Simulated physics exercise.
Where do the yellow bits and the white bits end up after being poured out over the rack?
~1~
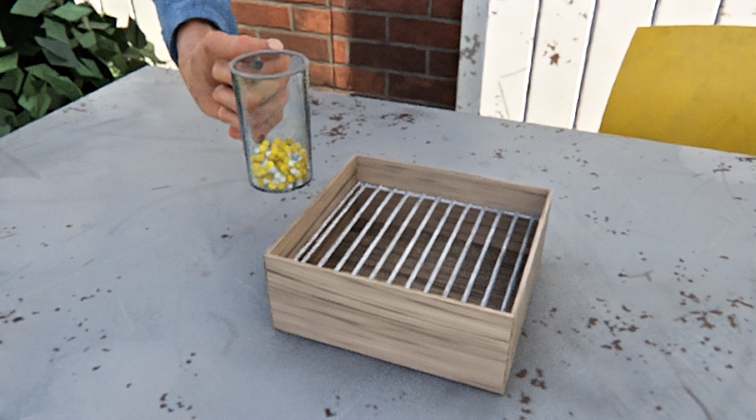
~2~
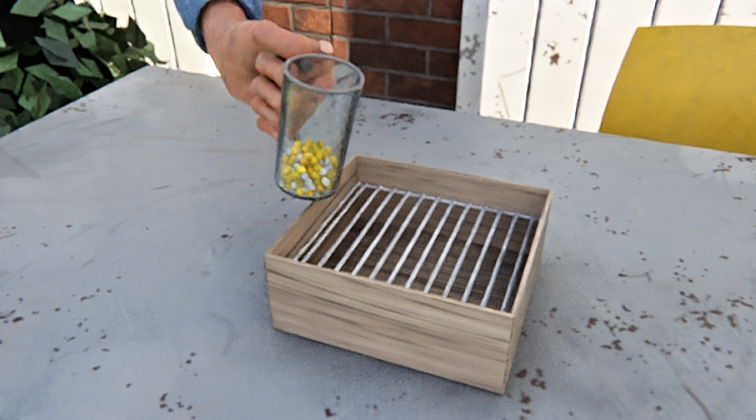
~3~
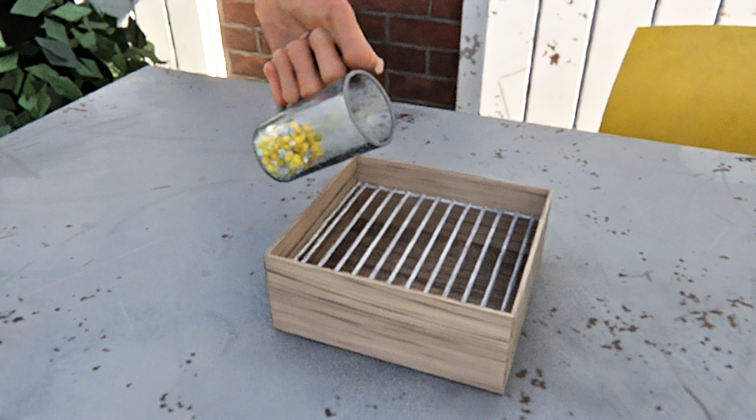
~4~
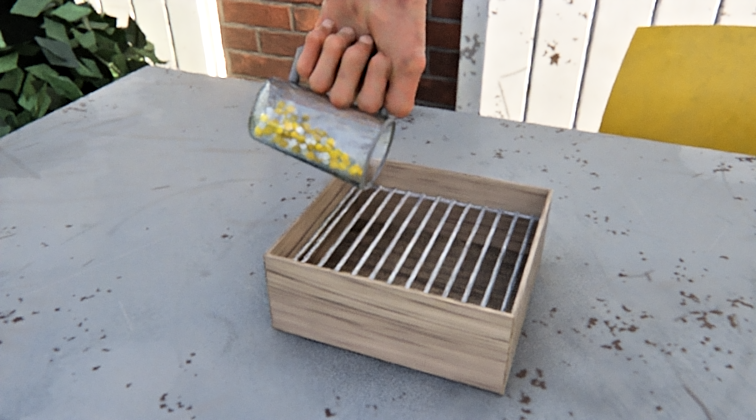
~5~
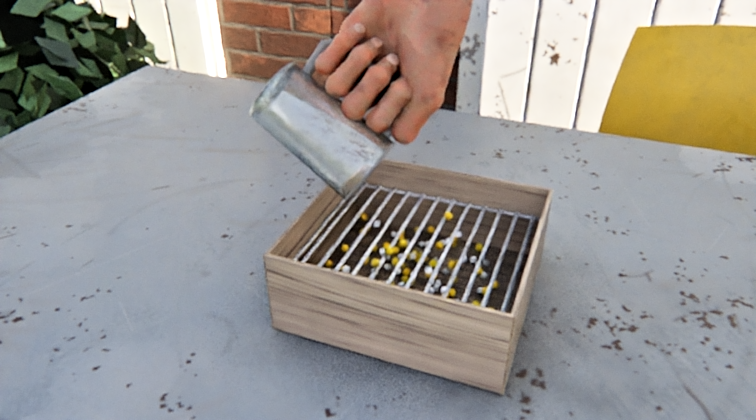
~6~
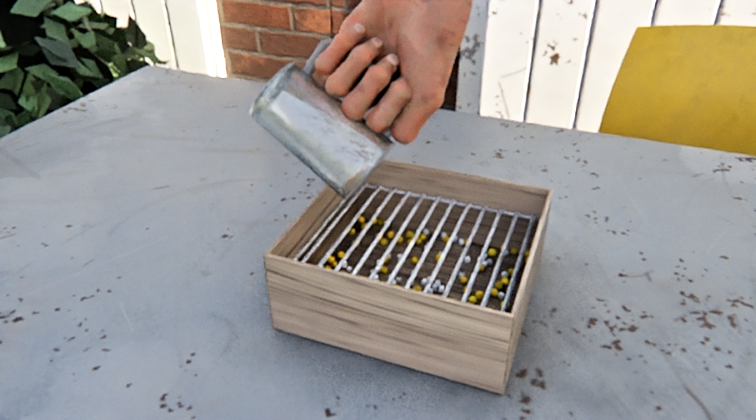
Both the yellow bits and the white bits fall between the wires and end up under the rack, inside the wooden box.
